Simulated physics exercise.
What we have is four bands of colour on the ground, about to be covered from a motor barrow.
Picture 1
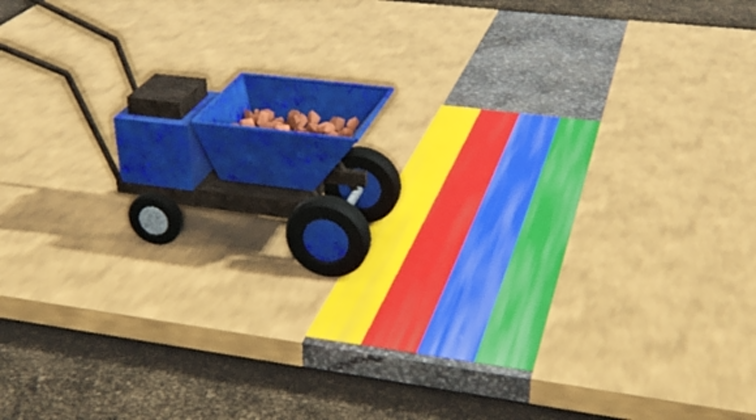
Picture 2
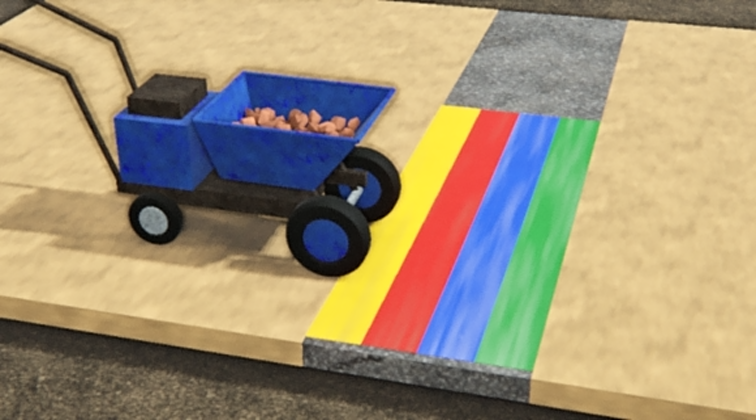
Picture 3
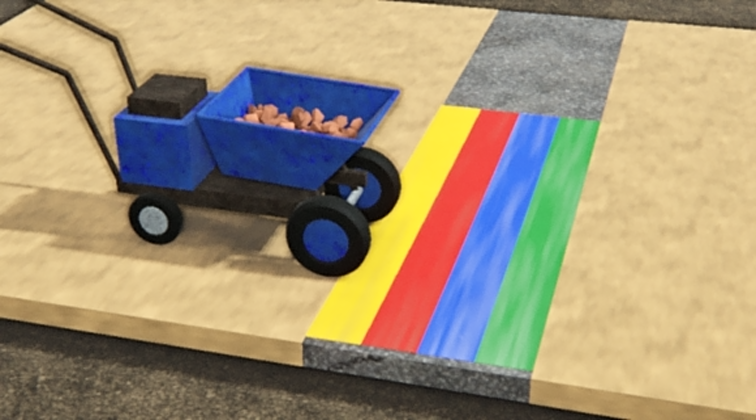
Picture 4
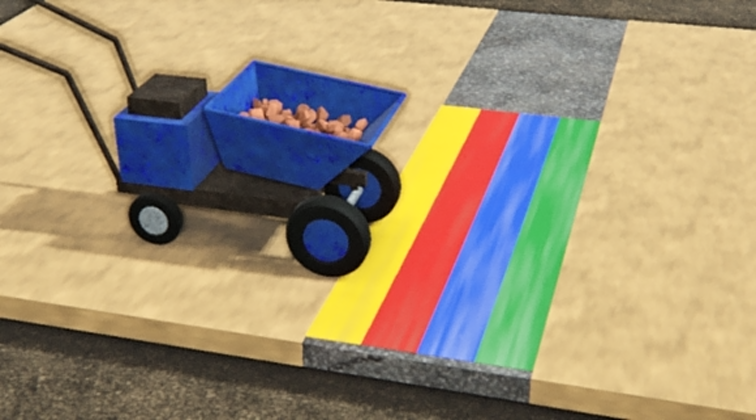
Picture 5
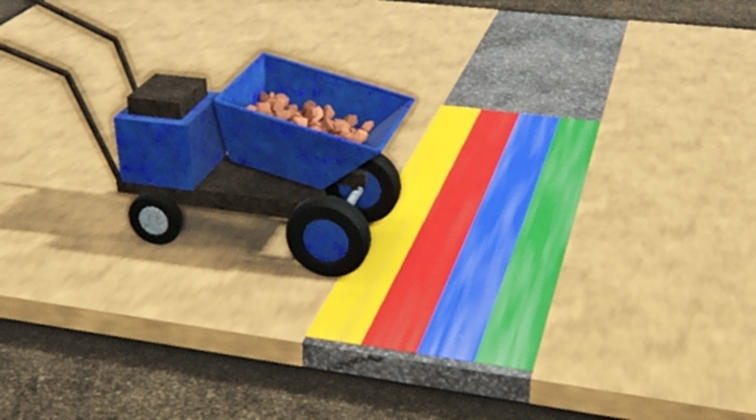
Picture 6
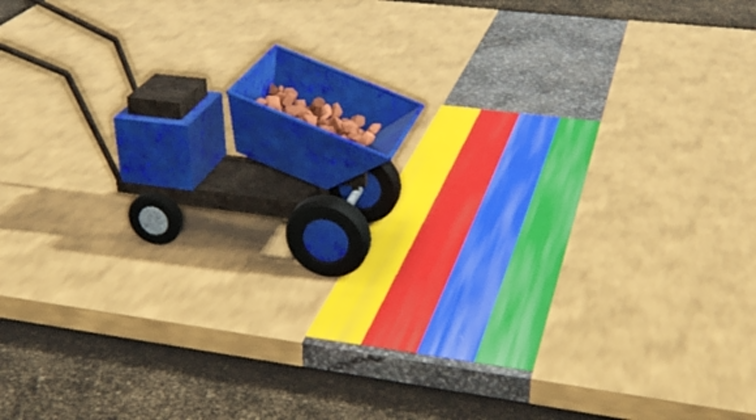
A blue motor barrow with black handles and a skip of reddish-brown rubble stands on pale, sandy ground at left, seen from above at an angle. To its right, yellow, red, blue and green bands lie side by side, with speckled grey surface behind them. The skip starts level, then its rear rises steadily as it tilts toward the right, while the wheels and camera stay still.
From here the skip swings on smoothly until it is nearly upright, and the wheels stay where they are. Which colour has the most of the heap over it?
Most lies over the blue band.
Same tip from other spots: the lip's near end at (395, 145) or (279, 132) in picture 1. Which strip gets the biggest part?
One: The green strip. Two: The red strip.
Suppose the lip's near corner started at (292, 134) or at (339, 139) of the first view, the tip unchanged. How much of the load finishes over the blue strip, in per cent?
The first gives 20 %, the second 50 %.
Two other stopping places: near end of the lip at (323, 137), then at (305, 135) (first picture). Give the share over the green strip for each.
First some 10, then 10 per cent.
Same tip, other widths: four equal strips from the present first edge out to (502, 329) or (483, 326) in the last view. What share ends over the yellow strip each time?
In turn 0 and 0 in a hundred.
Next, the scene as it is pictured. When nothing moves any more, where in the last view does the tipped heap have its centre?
Near (498, 262).
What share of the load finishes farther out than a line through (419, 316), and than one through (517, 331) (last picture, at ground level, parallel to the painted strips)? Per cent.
Roughly 100 per cent, and 20 per cent.
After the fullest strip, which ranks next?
It is the strip in green.
Shortly afterwards, skip tipped steeply; the whole lot in the skip.
Next, skip tipped right over; all but a few in the skip; a little over the blue strip; only a few over the green strip.
Some moments later, skip tipped right over; a little in the skip; only a few over the red strip; near half over the blue strip; near a third over the green strip; a little off the paint.
In the end, skip tipped right over; none at all over the yellow strip; a little over the red strip; near half over the blue strip; near a third over the green strip; a little off the paint.
